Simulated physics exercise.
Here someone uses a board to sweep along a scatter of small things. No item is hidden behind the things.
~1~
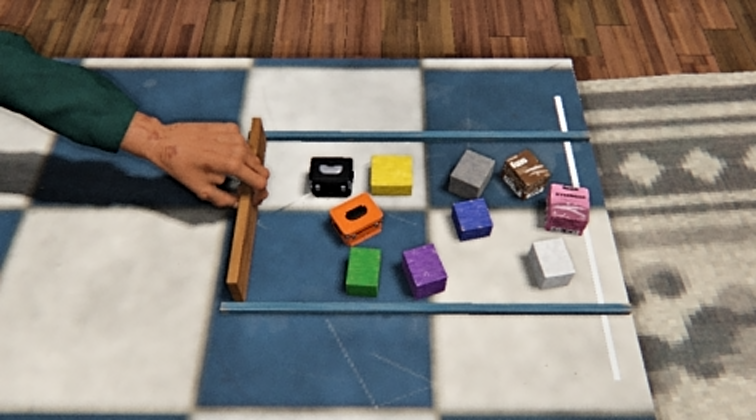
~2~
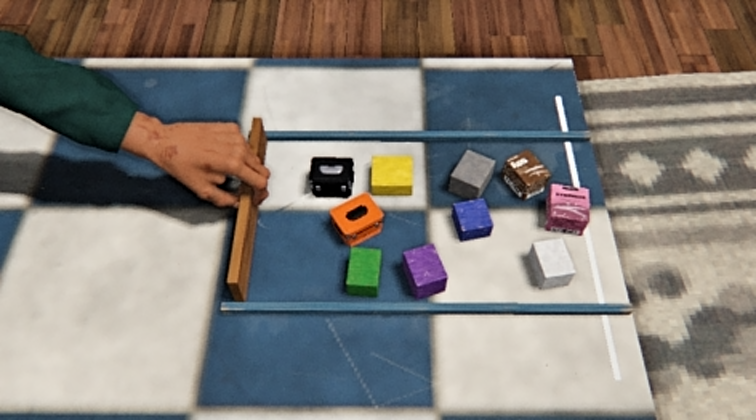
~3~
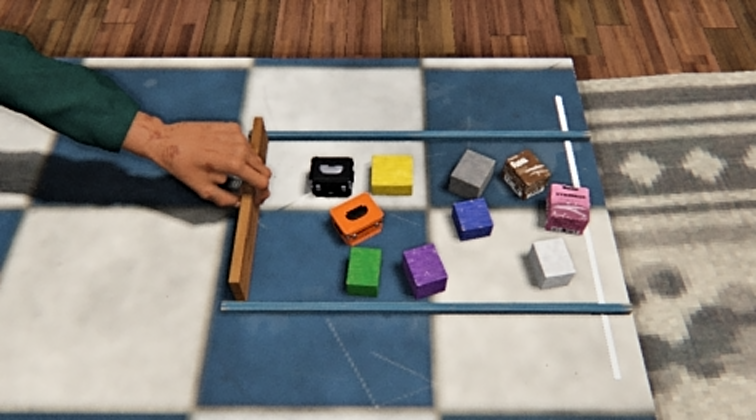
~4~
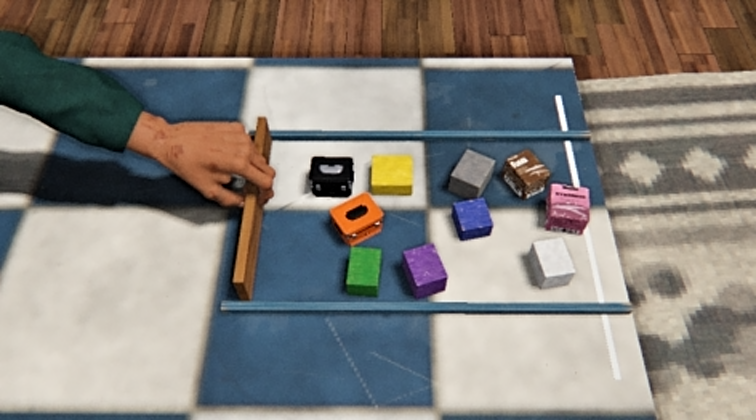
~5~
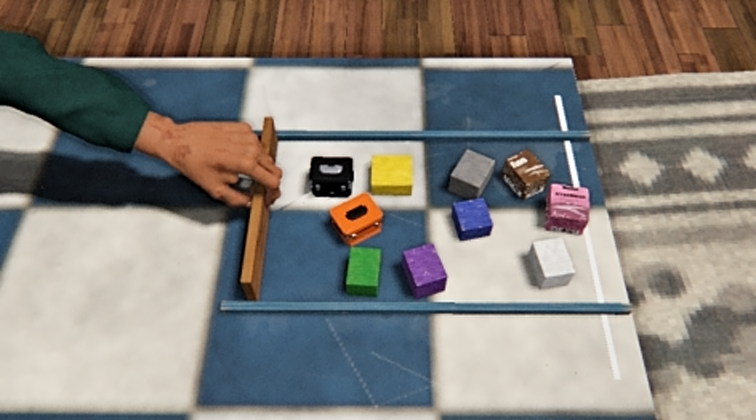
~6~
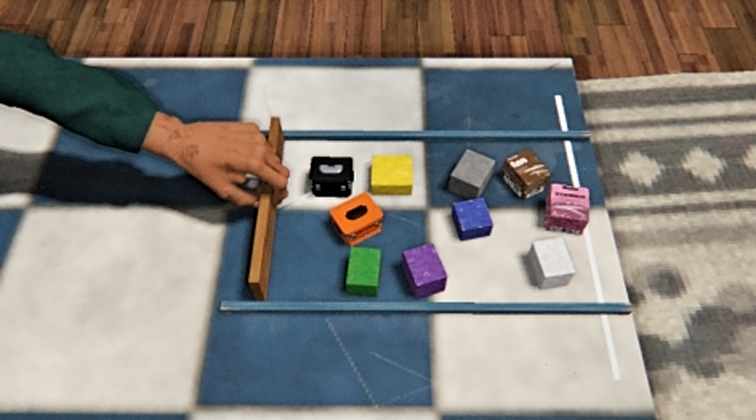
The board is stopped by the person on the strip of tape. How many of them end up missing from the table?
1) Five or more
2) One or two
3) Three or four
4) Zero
Answer: 1.
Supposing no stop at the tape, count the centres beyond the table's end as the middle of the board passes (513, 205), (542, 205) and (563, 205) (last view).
Respectively 2, 4 and 6.
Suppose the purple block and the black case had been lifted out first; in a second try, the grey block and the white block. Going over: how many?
Fallen: 5, and 5 in the other try.
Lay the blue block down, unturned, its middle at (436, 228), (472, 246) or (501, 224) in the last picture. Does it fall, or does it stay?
Try one it goes off the edge; try two it goes off the edge; try three it goes off the edge.
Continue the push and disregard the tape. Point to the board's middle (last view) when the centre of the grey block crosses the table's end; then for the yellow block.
Its middle is about (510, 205) and about (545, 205).
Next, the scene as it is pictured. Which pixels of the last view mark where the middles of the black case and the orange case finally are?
(600, 177) and (612, 231), roughly.
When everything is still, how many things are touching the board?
Number in contact with it: 3.
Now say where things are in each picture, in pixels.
Pink box (567, 210); white block (551, 264); brown box (525, 175); board (249, 205); tape (583, 218), in the first frame.
White block (551, 264); orange case (357, 220), in the second frame.
Brown box (526, 175); blue block (472, 220), in the third frame.
Pink box (567, 209); green block (364, 272), in the fourth frame.
White block (551, 264); purple block (424, 271), in the fifth frame.
Pink box (567, 209); white block (551, 264); brown box (525, 175); board (269, 204); tape (583, 217), in the sixth frame.
A little later, none off yet; pink box at rest near (567, 209); white block at rest near (551, 264); brown box at rest near (525, 175).
Next, none off yet; pink box at rest near (567, 209); white block at rest near (551, 264); brown box shifted about its own width near (578, 175).
Later still, two off so far; pink box tilted well over near (630, 215); white block shifted well along near (622, 264); brown box fallen near (562, 349).
When it is over, the number that fall off is five or more; down, yellow block, purple block, blue block, grey block, brown box, white block and pink box.
